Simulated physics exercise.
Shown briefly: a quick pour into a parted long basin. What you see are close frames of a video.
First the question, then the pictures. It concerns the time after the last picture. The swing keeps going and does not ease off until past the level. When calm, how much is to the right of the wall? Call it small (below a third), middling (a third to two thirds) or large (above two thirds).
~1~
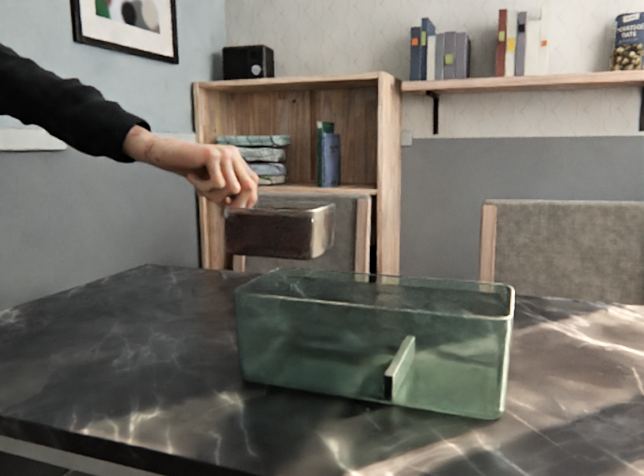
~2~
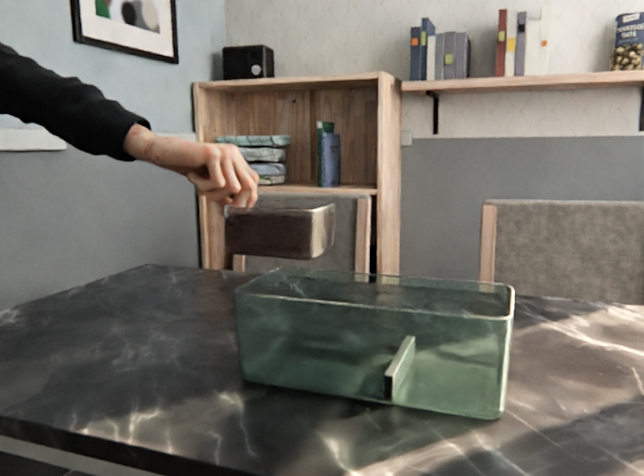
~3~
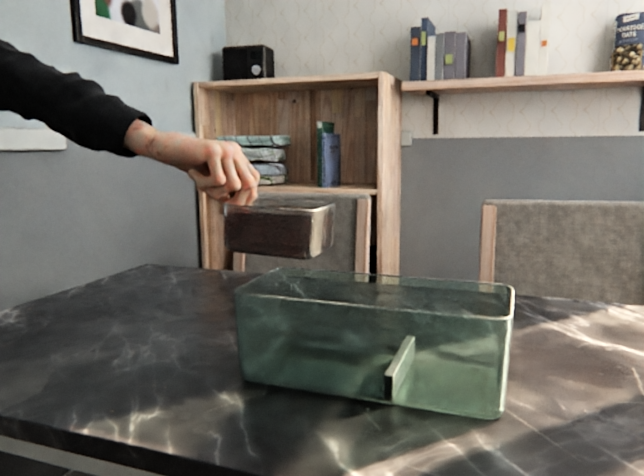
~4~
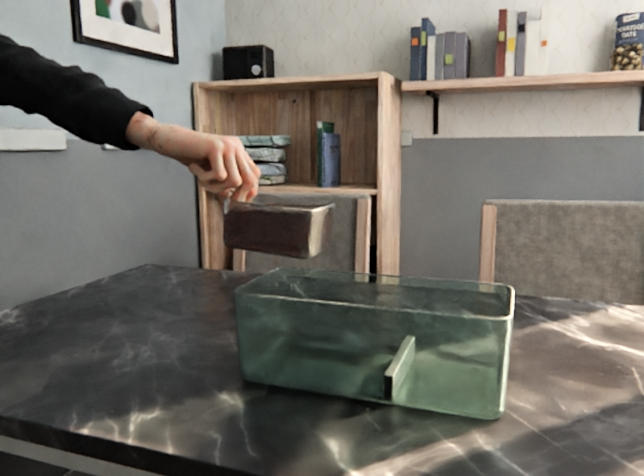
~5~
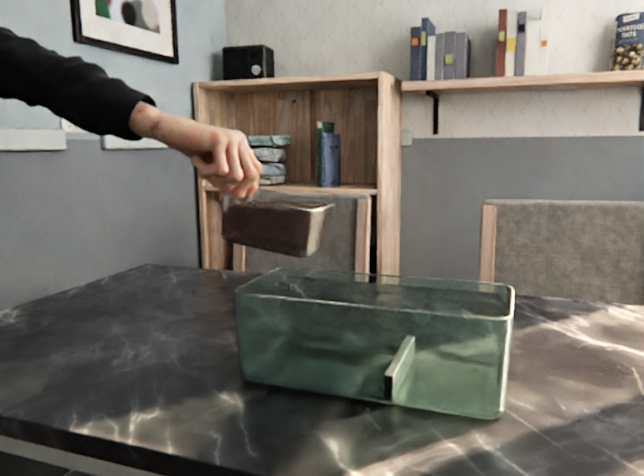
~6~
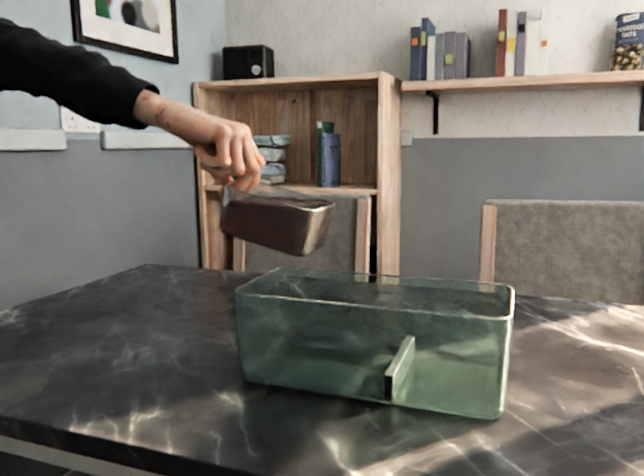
Middling.
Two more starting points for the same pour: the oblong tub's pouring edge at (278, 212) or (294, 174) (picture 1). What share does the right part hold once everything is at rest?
The first start gives some 15 %, the second some 15 %.
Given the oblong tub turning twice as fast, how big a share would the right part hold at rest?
It comes to 55 per cent or so.
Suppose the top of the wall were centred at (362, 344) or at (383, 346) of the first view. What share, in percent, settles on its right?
In order, some 90 and 70 in a hundred.
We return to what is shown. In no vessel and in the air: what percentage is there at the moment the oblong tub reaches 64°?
35 %.
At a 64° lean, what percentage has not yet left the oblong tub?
I'd reckon near 50 percent is still held at that tilt.
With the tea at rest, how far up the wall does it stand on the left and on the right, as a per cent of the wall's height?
Roughly 30 left of the wall, roughly 50 right of it.
A moment on, the oblong tub is tipped part way and 51 per cent is still to pour, 13 is left of the wall and 0 right of it.
Next, the oblong tub is tipped on its side and 11 per cent is still to pour, 27 is left of the wall and 52 right of it.
Then the oblong tub is tipped on its side and 2 per cent is still to pour, 42 is left of the wall and 53 right of it.
Later the oblong tub is tipped on its side and 1 per cent is still to pour, 44 is left of the wall and 53 right of it.
At rest 46 per cent lies left of the wall, 53 right of it and 1 outside.
